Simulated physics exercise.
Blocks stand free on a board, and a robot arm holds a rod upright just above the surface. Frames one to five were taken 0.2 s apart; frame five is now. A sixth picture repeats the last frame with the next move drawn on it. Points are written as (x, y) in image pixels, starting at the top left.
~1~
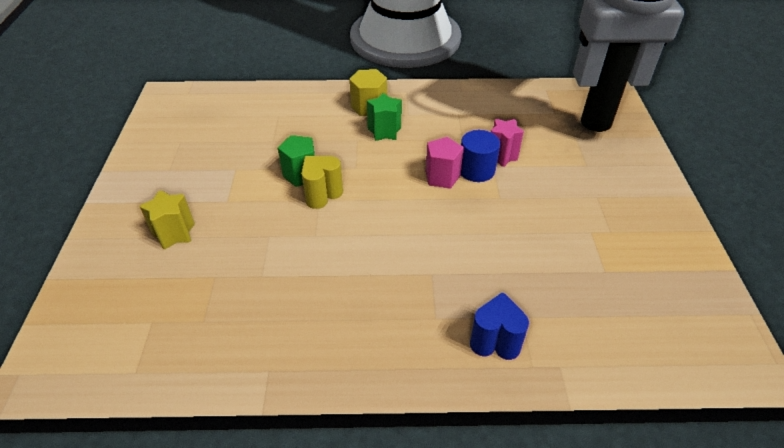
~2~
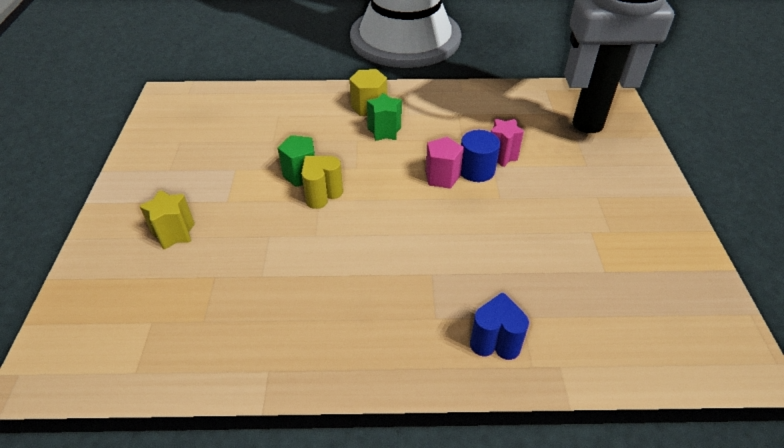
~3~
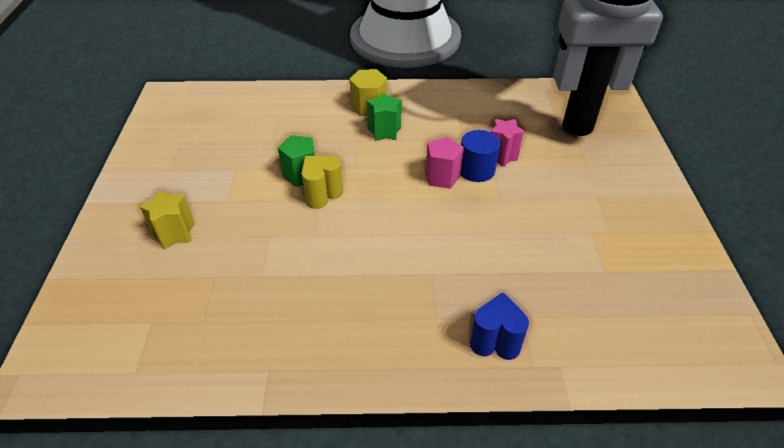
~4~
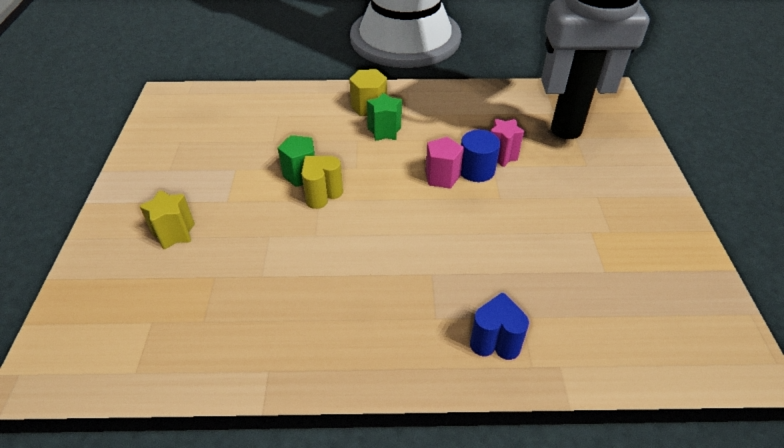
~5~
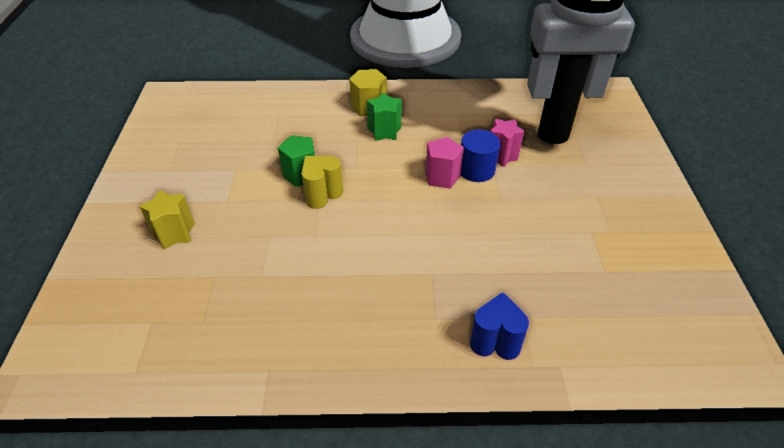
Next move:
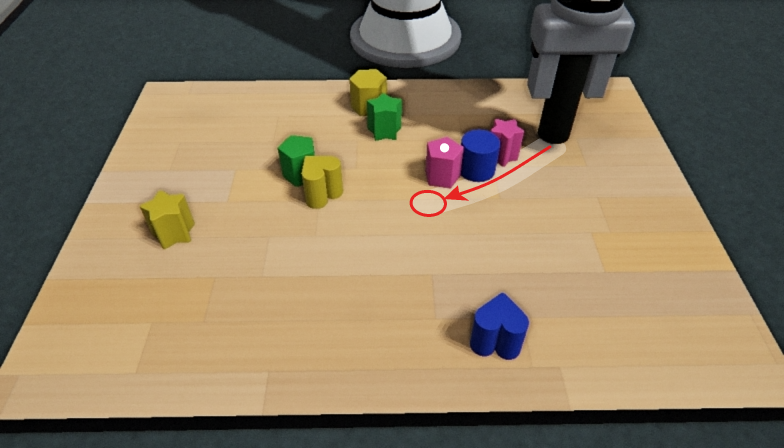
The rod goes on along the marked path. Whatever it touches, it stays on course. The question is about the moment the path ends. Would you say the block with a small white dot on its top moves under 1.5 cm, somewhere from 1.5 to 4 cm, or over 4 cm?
The answer is 1.5 to 4 cm.
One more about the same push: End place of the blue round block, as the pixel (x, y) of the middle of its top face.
Top centre: (450, 142).
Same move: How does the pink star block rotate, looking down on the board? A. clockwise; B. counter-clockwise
My pick is A.
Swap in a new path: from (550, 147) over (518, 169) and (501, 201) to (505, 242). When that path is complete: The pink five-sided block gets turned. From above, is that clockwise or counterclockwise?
My prediction: CW.
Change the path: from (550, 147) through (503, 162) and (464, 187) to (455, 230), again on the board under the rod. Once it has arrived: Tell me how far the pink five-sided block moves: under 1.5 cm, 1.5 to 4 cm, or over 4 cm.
The answer is over 4 cm.
The line goes from (550, 147) over (517, 168) and (477, 188) to (428, 203); the dot is on the pink five-sided block.
What follows on the original path. One third of the way, rod (519, 156); pink five-sided block (439, 150), turned 15° clockwise; blue round block (470, 141); pink star block (497, 128), turned 55° clockwise.
Two thirds of the way, rod (478, 176); pink five-sided block (422, 153); blue round block (453, 142); pink star block (494, 128), turned 80° clockwise.
At the end, rod (429, 191); pink five-sided block (414, 154), turned 30° clockwise; blue round block (450, 142); pink star block (494, 128), turned 80° clockwise.
